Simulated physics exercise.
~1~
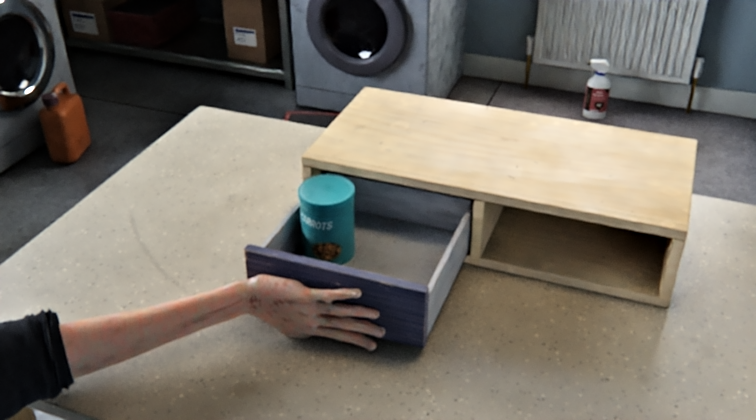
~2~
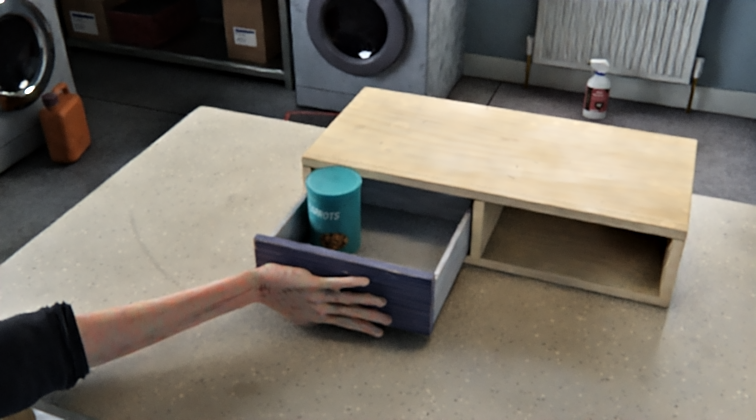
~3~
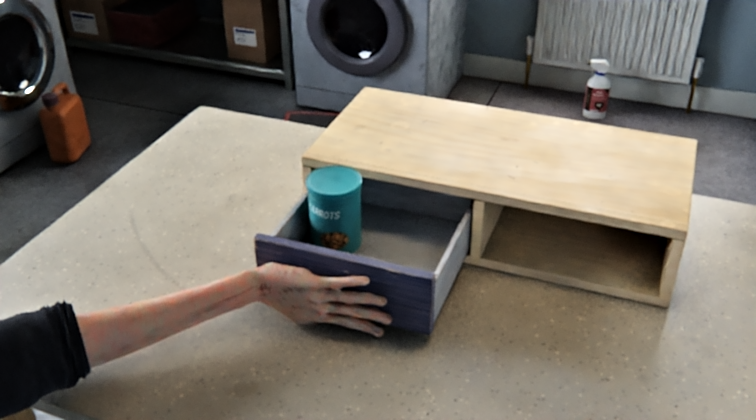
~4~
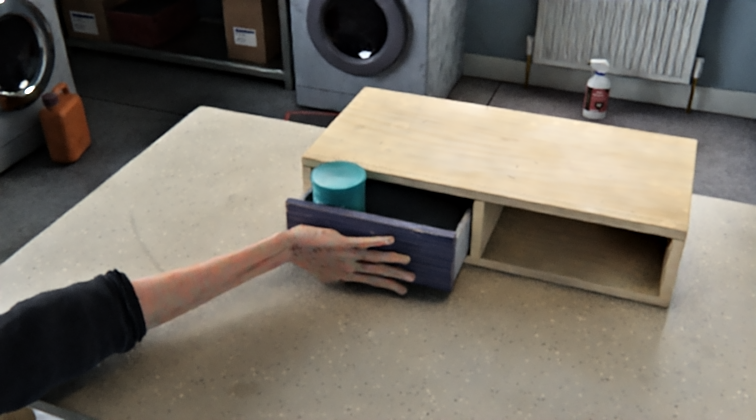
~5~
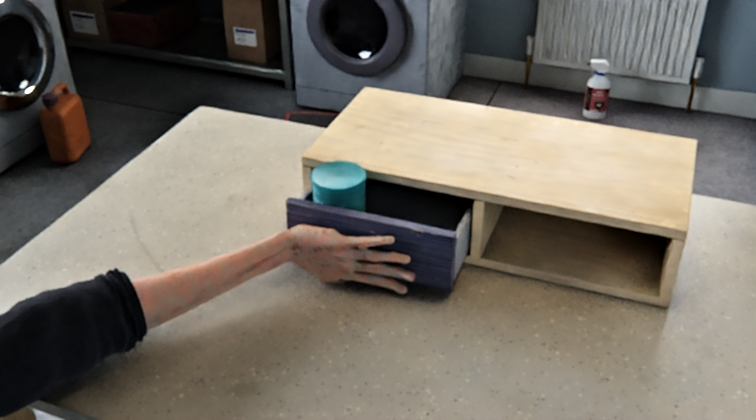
A dark purplish drawer holding an upright turquoise tin was pushed partway into a low wooden cabinet by a hand, pausing along the way, then jammed and stayed partly open with the tin still standing inside.
